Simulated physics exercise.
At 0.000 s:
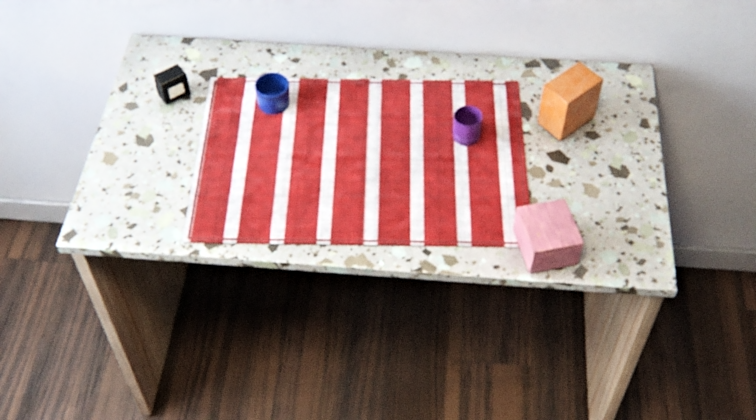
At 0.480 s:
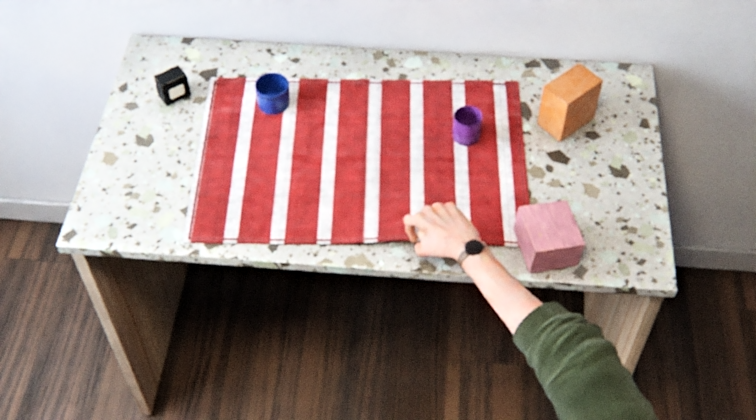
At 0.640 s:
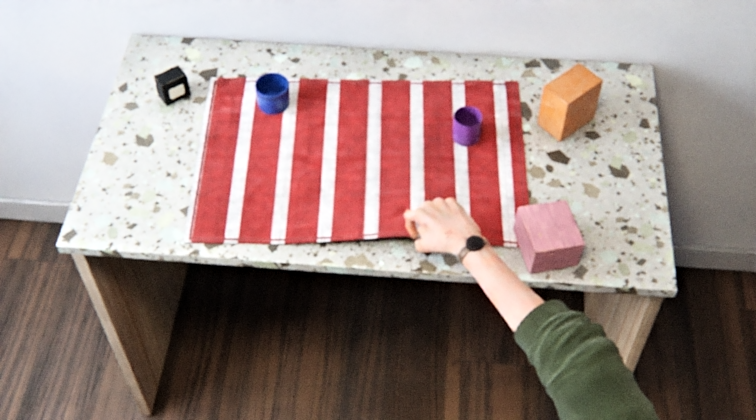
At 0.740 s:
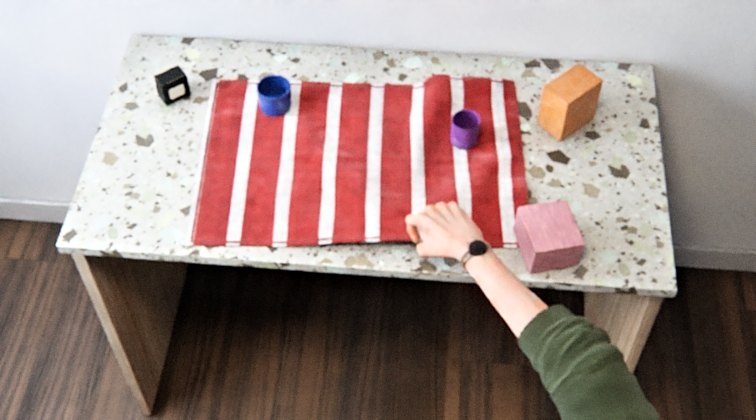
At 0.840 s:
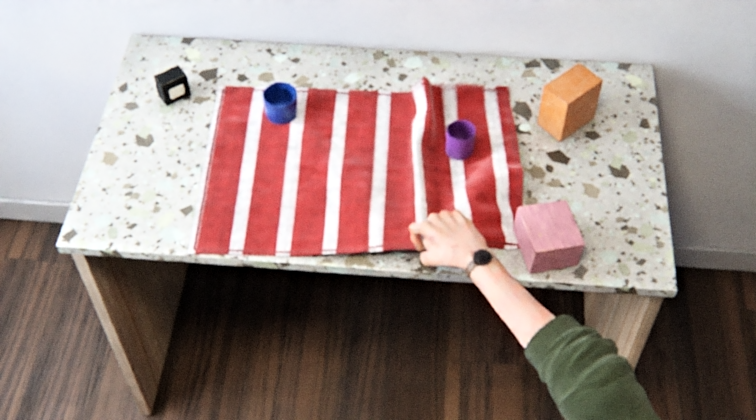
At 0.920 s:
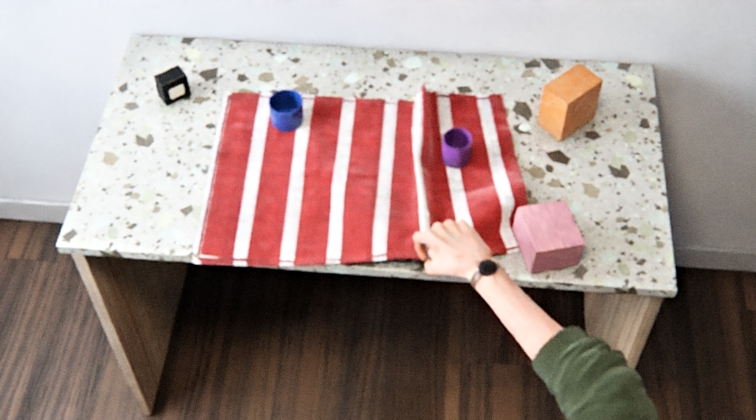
At first, a red-and-white striped cloth lies flat on a speckled table, with a blue cup and a purple cup on it and three blocks around it. A hand reaches in, grips the front edge and pulls it slightly towards the camera, wrinkling the cloth as both cups shift forward with it.
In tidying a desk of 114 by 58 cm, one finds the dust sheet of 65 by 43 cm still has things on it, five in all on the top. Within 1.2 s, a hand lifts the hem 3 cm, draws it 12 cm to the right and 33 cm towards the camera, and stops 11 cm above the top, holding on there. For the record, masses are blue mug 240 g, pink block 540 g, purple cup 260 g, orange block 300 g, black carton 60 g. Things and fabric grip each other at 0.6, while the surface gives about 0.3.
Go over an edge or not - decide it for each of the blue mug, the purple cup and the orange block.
Decision: Blue mug: Stays on; purple cup: Goes over; orange block: Stays on.
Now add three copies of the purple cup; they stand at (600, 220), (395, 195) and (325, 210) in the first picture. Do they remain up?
Log, listed order - kept / lost / lost.
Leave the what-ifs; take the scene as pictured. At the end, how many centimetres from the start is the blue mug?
Roughly blue mug 35 cm.
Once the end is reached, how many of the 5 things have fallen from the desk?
Count recorded: 1.
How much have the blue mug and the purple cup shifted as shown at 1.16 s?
For the blue mug it's around 15 cm, and for the purple cup around 15 cm.
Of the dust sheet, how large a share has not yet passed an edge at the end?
About 35 per cent.
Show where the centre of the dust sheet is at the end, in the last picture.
Roughly at (416, 277) in the last picture.
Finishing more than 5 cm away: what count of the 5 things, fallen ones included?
The number is 2.
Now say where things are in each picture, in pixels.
Blue mug (272, 84); purple cup (468, 116); orange block (574, 82); dust sheet corners (183, 242) (211, 78) (518, 81), in the first picture.
Dust sheet corners (183, 243) (211, 78); grip (416, 241), in the second picture.
Dust sheet corners (184, 243) (211, 78); grip (416, 236), in the third picture.
Blue mug (273, 87); purple cup (466, 120); dust sheet corners (185, 245) (213, 80); grip (418, 241), in the fourth picture.
Blue mug (280, 94); purple cup (461, 130); dust sheet corners (188, 253) (219, 86); grip (422, 249), in the fifth picture.
Blue mug (286, 101); purple cup (457, 138); orange block (574, 83); dust sheet corners (194, 263) (225, 92) (501, 94); grip (426, 258), in the sixth picture.
By 1.2 s, 80 % of the dust sheet is still over the top; purple cup 16 cm off its start, blue mug 15 cm off its start.
By 1.4 s, 60 % of the dust sheet is still over the top; purple cup 27 cm off its start, blue mug 26 cm off its start.
By 1.6 s, 40 % of the dust sheet is still over the top; purple cup 37 cm off its start at (474, 285), blue mug 33 cm off its start at (335, 201).
By 1.8 s, 35 % of the dust sheet is still over the top; purple cup over the edge, blue mug 37 cm off its start.
By 3.4 s, 35 % of the dust sheet is still over the top; purple cup over the edge, blue mug 37 cm off its start at (341, 219), orange block 0 cm off its start at (574, 83).
